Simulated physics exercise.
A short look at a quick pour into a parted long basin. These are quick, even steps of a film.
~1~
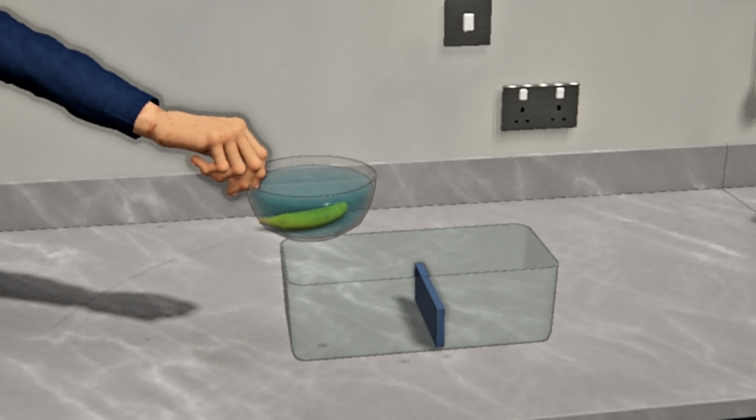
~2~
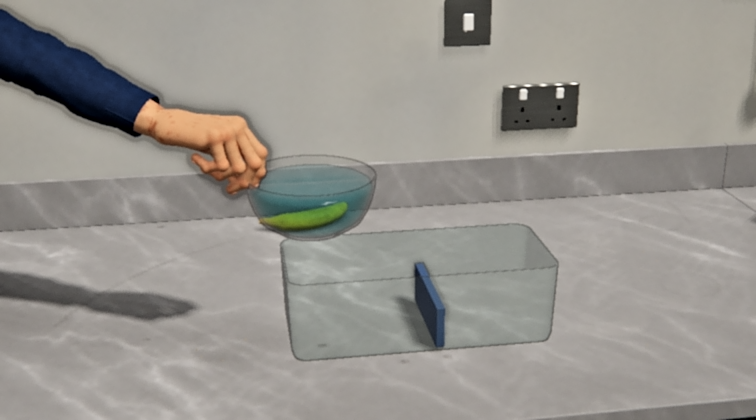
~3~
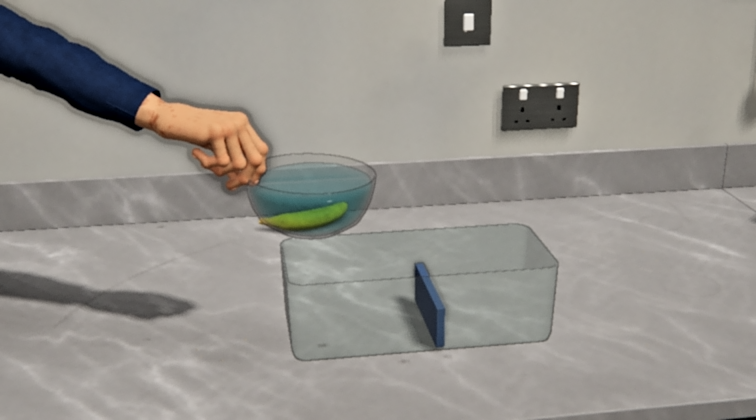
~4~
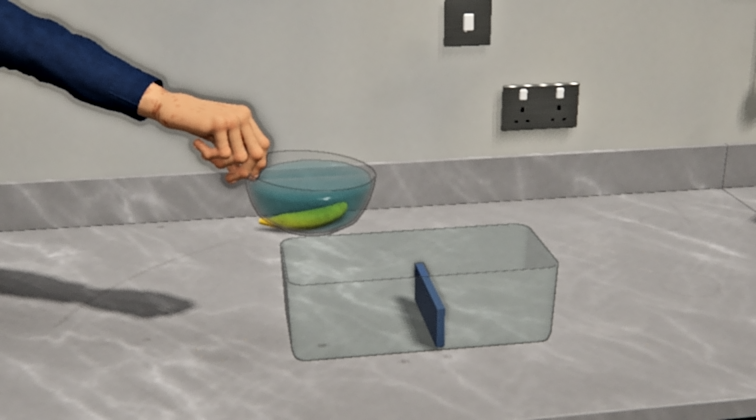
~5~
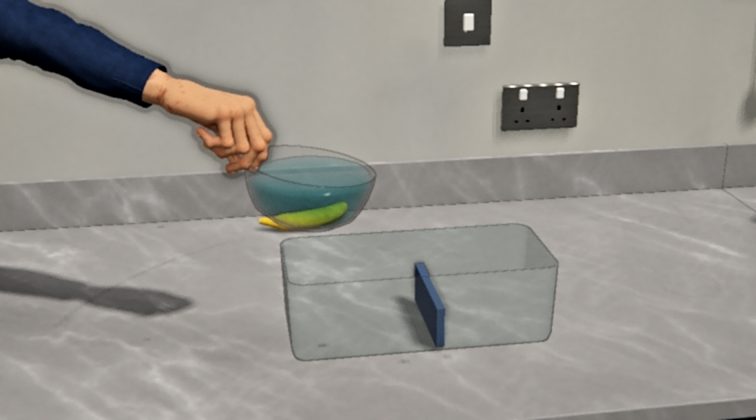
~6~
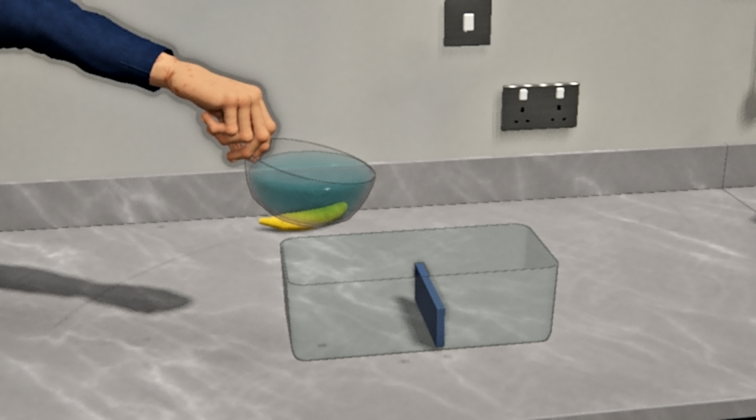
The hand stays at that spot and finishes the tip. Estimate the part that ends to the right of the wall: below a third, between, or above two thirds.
The share right of the wall is more than two thirds.
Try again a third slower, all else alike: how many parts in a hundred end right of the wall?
Close to 90 per cent.
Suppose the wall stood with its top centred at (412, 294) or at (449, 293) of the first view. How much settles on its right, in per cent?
First some 90, then 65 per cent.
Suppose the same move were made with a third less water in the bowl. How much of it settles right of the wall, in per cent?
Some 90 per cent.
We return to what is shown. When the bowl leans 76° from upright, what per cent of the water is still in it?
Roughly 40 in a hundred.
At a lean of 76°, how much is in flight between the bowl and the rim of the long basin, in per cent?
It comes to 45 per cent or so.
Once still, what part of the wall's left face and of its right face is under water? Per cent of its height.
The left part 10 per cent, the right part 70.
A moment on, the bowl is tipped on its side and 39 per cent is still to pour, 6 is left of the wall and 10 right of it.
Next, the bowl is tipped right over and 0 per cent is still to pour, 8 is left of the wall and 80 right of it.
Then the bowl is tipped right over and 0 per cent is still to pour, 12 is left of the wall and 87 right of it.
Later the bowl is tipped right over and 0 per cent is still to pour, 12 is left of the wall and 87 right of it.
Finally, 12 per cent lies left of the wall, 87 right of it and 1 outside.
